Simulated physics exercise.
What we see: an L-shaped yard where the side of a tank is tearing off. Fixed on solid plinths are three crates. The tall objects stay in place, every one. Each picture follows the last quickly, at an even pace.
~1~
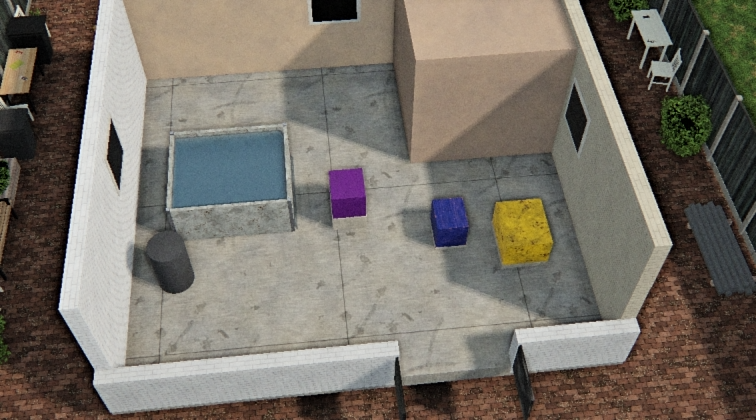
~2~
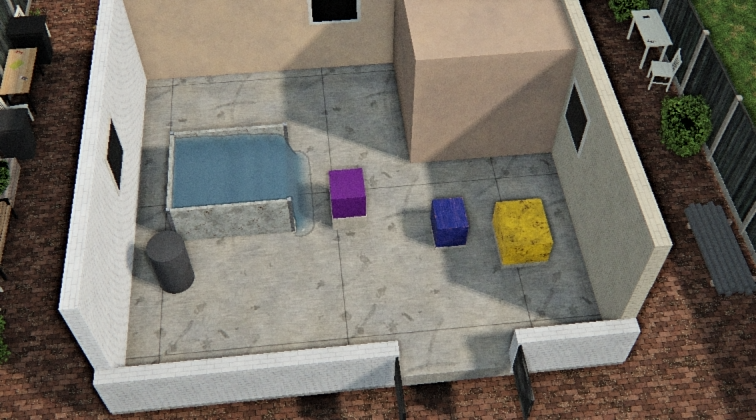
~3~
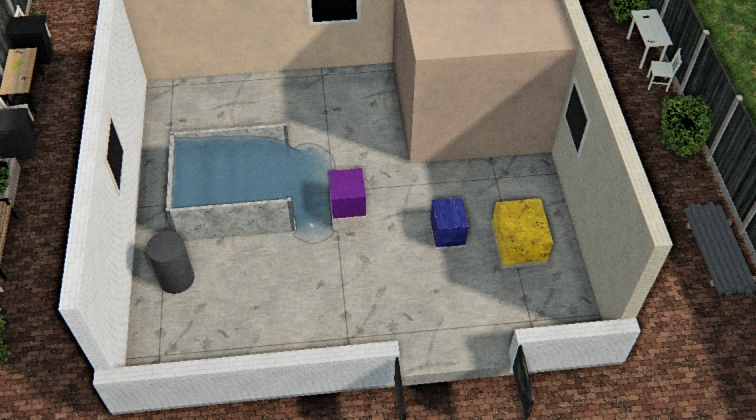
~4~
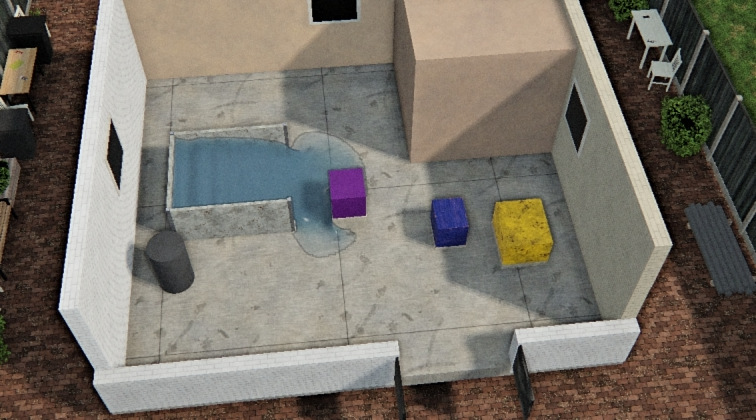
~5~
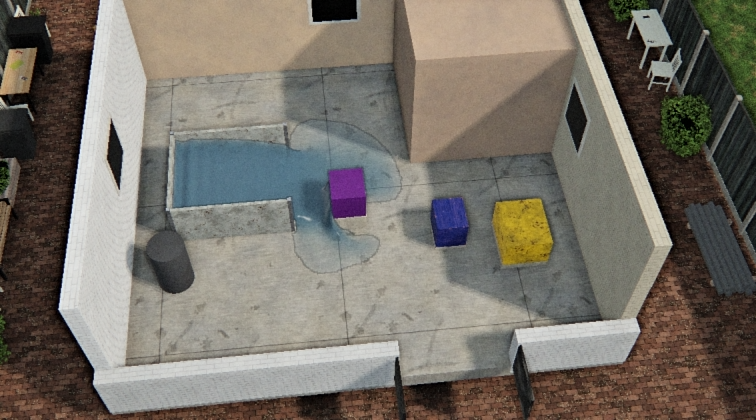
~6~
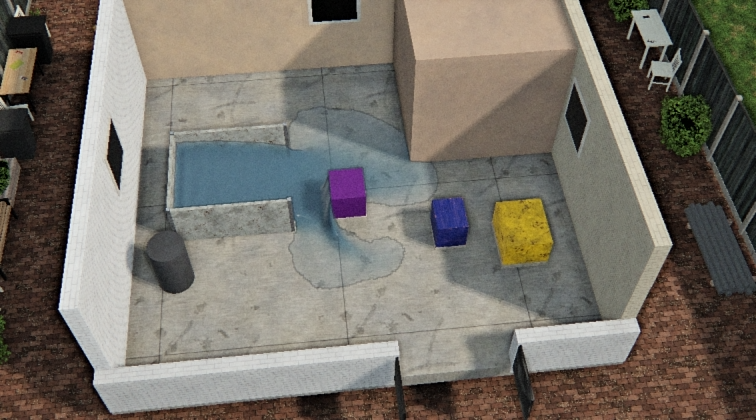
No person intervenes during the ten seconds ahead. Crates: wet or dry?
In order: The blue crate is caught. The purple crate is caught. The yellow crate is caught.
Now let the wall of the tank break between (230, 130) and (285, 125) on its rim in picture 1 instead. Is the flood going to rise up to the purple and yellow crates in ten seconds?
I expect purple remains untouched while yellow remains untouched.
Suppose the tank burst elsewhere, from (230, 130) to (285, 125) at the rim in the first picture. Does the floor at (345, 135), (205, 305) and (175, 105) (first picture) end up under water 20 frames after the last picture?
Well, the first one's sodden, the second's left untouched, and the third's sodden.
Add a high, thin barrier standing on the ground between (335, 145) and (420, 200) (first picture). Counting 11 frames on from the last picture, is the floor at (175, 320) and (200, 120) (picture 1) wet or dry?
Untouched, untouched.
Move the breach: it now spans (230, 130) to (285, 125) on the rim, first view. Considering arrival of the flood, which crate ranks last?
That would be the crate marked yellow, reached last.
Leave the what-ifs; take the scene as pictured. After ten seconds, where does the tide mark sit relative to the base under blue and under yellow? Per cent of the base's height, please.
The first reaches around 270 in a hundred, the second around 180.
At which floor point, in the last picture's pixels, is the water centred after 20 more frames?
Centre of the water: Near (360, 189).
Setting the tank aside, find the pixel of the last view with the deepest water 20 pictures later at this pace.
At about (388, 72).
A moment on, water covers 40 % of the floor; the blue crate water round its plinth, the purple crate water round its plinth, the yellow crate not reached.
Next, water covers 55 % of the floor; the blue crate water round its plinth, the purple crate water round its plinth, the yellow crate water round its plinth.
Then, water covers 75 % of the floor; the blue crate water round its plinth, the purple crate water round its plinth, the yellow crate water round its plinth.
Later, water covers 90 % of the floor; the blue crate water round its plinth, the purple crate water round its plinth, the yellow crate water round its plinth.
In the end, water covers 100 % of the floor; the blue crate was topped, the purple crate was topped, the yellow crate was topped.
